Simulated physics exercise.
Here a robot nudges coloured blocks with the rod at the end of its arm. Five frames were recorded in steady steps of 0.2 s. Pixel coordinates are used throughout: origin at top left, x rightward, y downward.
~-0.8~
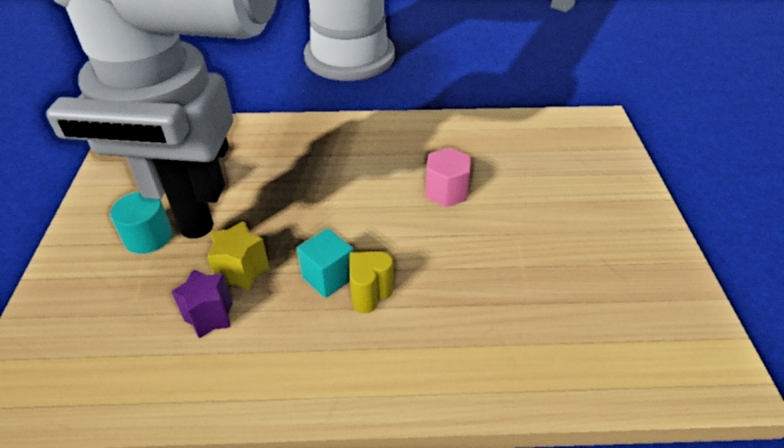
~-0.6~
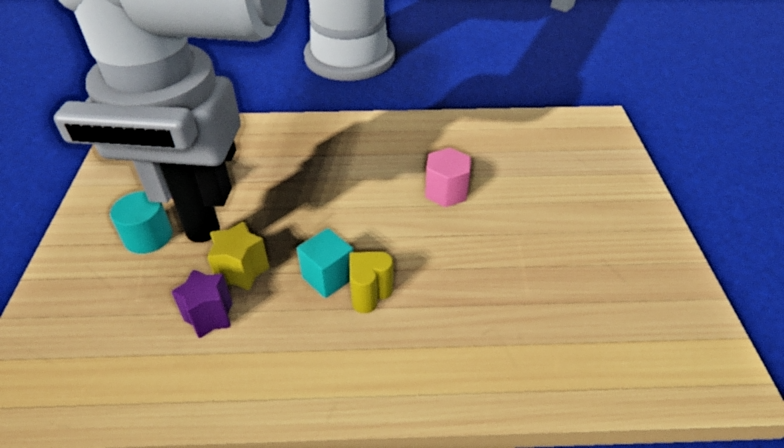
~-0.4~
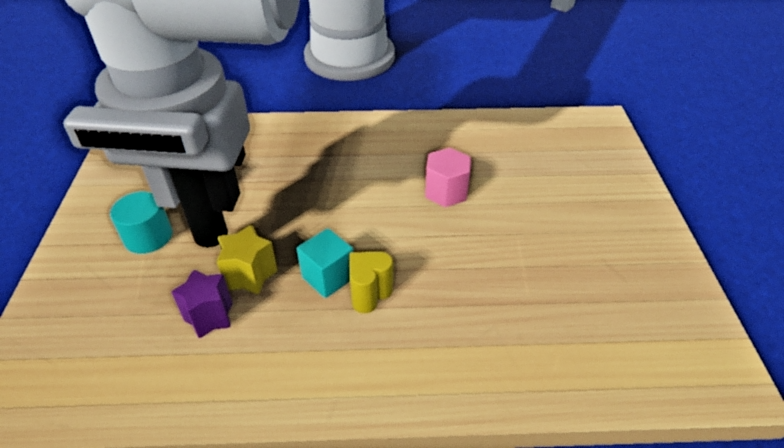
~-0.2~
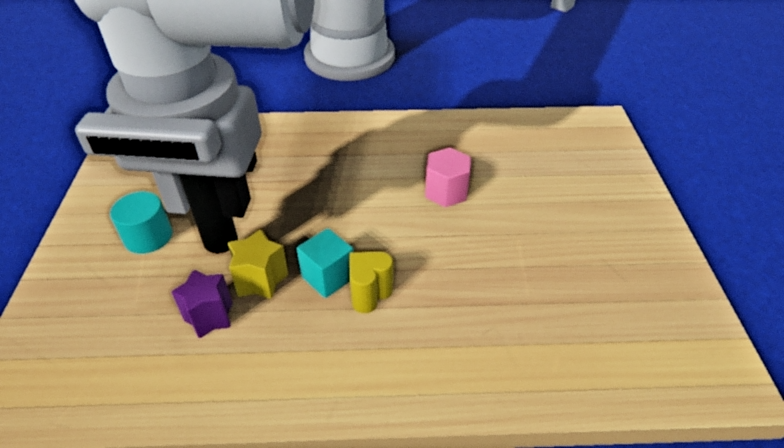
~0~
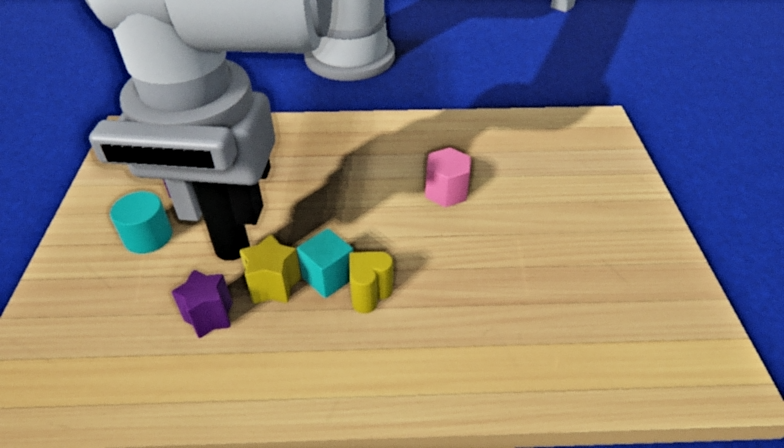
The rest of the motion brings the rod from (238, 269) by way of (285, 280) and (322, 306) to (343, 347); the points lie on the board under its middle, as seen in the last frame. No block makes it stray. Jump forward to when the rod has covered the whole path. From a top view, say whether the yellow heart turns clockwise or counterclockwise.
That block twists clockwise.
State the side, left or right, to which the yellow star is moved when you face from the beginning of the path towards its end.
That's a shift to the right.
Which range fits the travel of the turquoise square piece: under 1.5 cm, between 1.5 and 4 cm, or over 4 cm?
The block winds up 1.5 to 4 cm from where it is now.
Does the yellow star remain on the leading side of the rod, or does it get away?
The yellow star stays in front.
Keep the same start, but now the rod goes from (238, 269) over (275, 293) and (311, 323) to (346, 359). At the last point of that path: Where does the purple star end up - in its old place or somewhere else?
The purple star will stay where it is.
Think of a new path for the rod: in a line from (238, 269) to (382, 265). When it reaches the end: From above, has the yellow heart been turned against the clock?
No.
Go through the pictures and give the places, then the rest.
In the first picture, rod tip (197, 227); block tops, purple star (199, 288); yellow star (233, 241); turquoise square piece (325, 247); yellow heart (368, 265).
In the second picture, rod (203, 231); blocks unchanged.
In the third picture, rod (211, 236); yellow star (241, 245).
In the fourth picture, rod (221, 242); yellow star (253, 250).
In the fifth picture, rod (233, 248); purple star (199, 288); yellow star (267, 255); turquoise square piece (325, 247); yellow heart (368, 265).
What follows on the original path. One third of the way, rod (282, 260); yellow star (300, 274); turquoise square piece (334, 247); yellow heart (372, 266), turned 10° clockwise.
Two thirds of the way, rod (319, 287); yellow star (337, 305); turquoise square piece (354, 253), turned 55° anticlockwise; yellow heart (397, 265), turned 30° clockwise.
At the end, rod (340, 328); purple star in place; yellow star (362, 350); turquoise square piece (354, 253), turned 55° anticlockwise; yellow heart (397, 265), turned 30° clockwise.
